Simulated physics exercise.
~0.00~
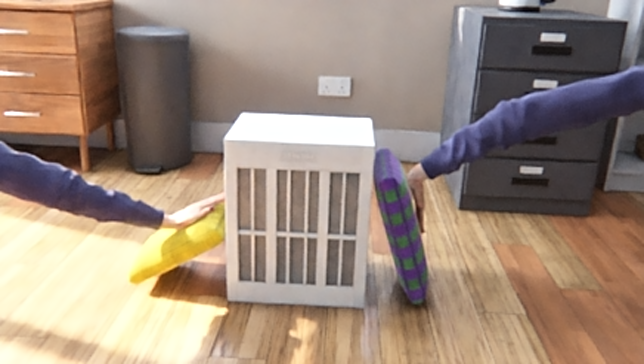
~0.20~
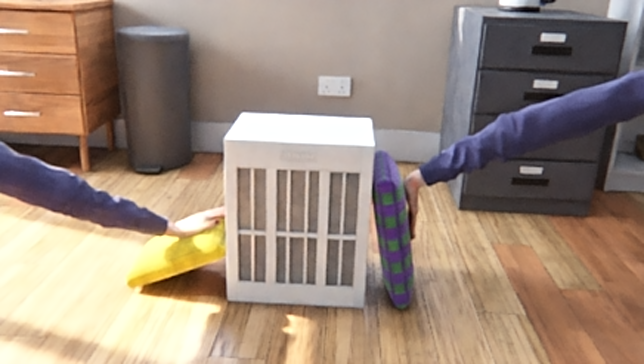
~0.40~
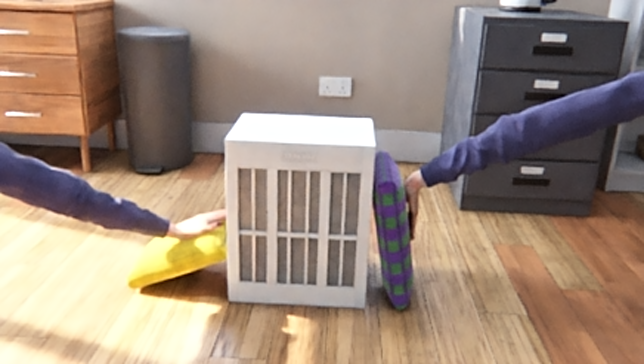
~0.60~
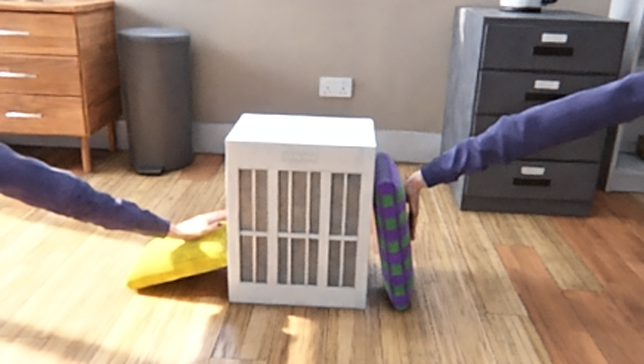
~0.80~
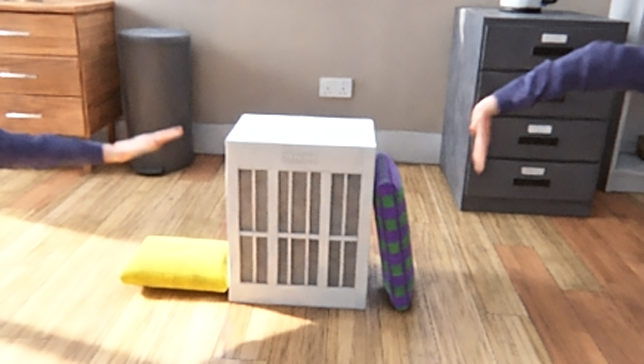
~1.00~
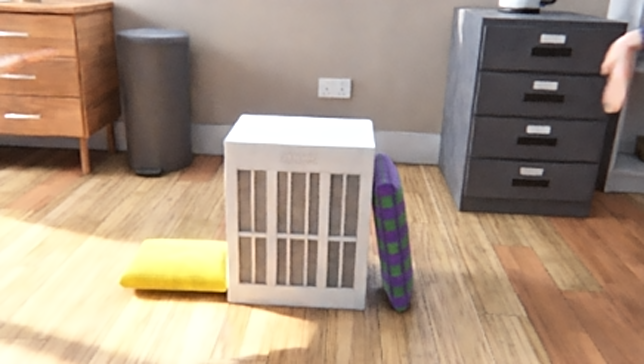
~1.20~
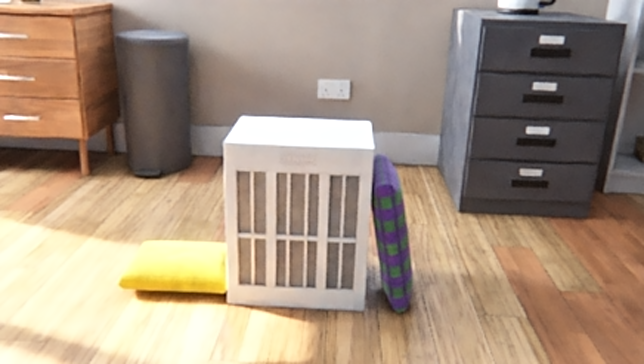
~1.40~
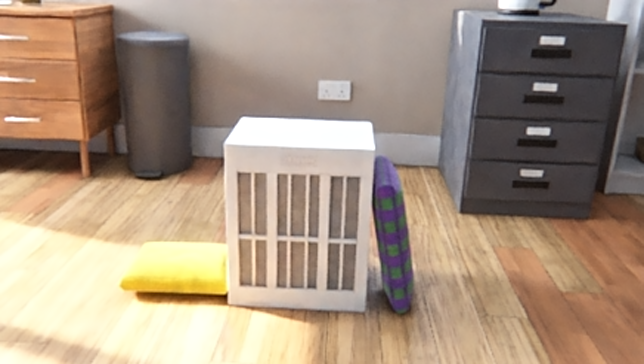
A yellow soft bag and a purple checked pillow were held against a white crate by two hands, and once the hands let go and drew away, the bag slumped flat on the floor while the pillow stayed leaning against the right side.
